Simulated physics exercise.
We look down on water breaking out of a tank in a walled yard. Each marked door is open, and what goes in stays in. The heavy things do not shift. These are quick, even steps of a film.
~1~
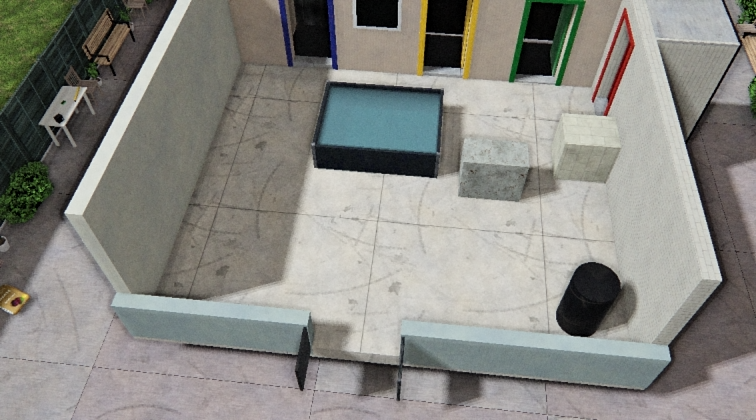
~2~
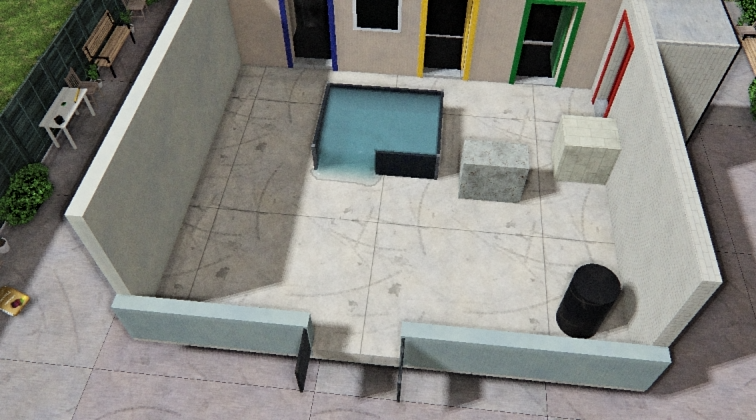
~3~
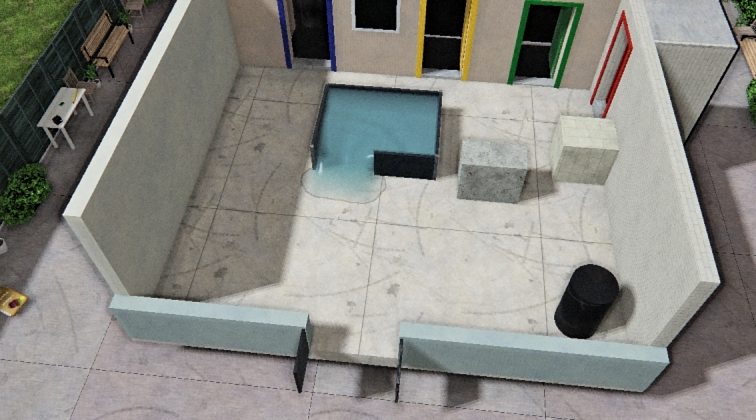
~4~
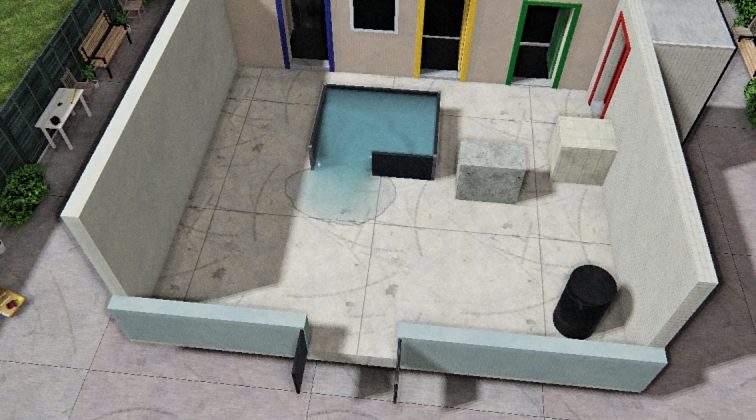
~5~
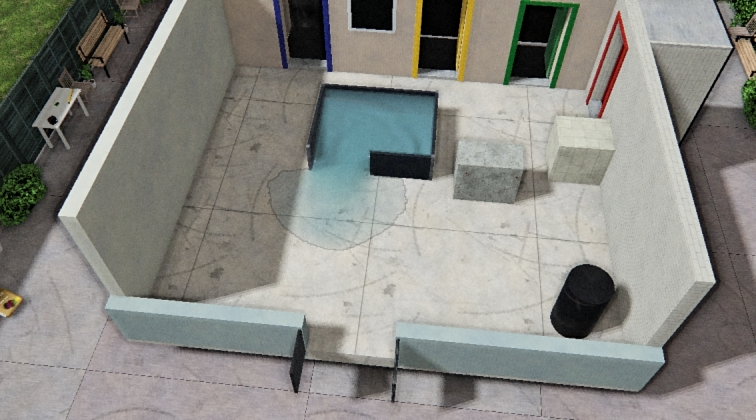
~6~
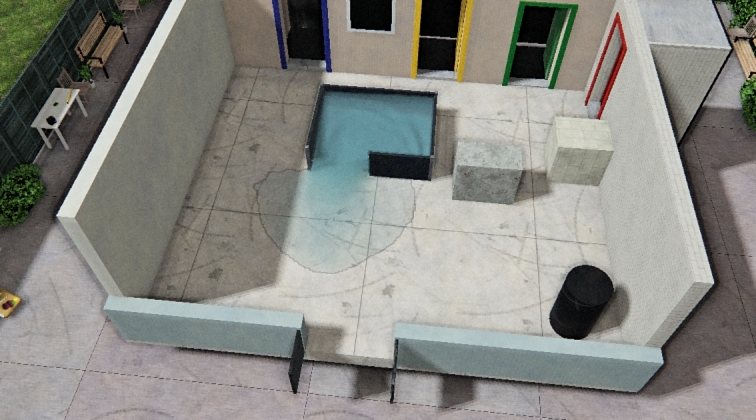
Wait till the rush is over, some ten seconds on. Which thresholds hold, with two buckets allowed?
One by one: The red door stays under that; the yellow door stays under that; the green door stays under that; the blue door stays under that.
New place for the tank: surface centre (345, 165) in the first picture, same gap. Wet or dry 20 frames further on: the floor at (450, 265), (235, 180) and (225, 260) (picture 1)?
In that order: Free of water, under water, awash.
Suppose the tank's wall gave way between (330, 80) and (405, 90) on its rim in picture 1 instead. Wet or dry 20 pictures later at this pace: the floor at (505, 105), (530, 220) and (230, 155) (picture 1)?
As listed: Covered, no water, covered.
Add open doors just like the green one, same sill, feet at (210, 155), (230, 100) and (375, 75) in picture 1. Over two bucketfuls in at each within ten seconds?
One after the other: Lets less in, keeps below it, keeps below it.
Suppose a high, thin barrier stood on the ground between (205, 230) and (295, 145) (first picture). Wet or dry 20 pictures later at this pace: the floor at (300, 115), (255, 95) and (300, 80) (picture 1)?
As listed: Free of water, clear, no water.
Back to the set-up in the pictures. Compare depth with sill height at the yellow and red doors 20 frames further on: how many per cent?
About 0 and 0 per cent.
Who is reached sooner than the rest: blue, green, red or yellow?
It is the one in blue.
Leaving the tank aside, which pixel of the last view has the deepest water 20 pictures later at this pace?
Close to (194, 325).
A moment on, water covers 25 % of the floor; the red door not reached, the yellow door not reached, the green door not reached, the blue door not reached.
Next, water covers 30 % of the floor; the red door not reached, the yellow door not reached, the green door not reached, the blue door not reached.
Then, water covers 35 % of the floor; the red door not reached, the yellow door not reached, the green door not reached, the blue door not reached.
Later, water covers 45 % of the floor; the red door not reached, the yellow door not reached, the green door not reached, the blue door not reached.
In the end, water covers 65 % of the floor; the red door not reached, the yellow door not reached, the green door not reached, the blue door wet at the sill, nothing in.
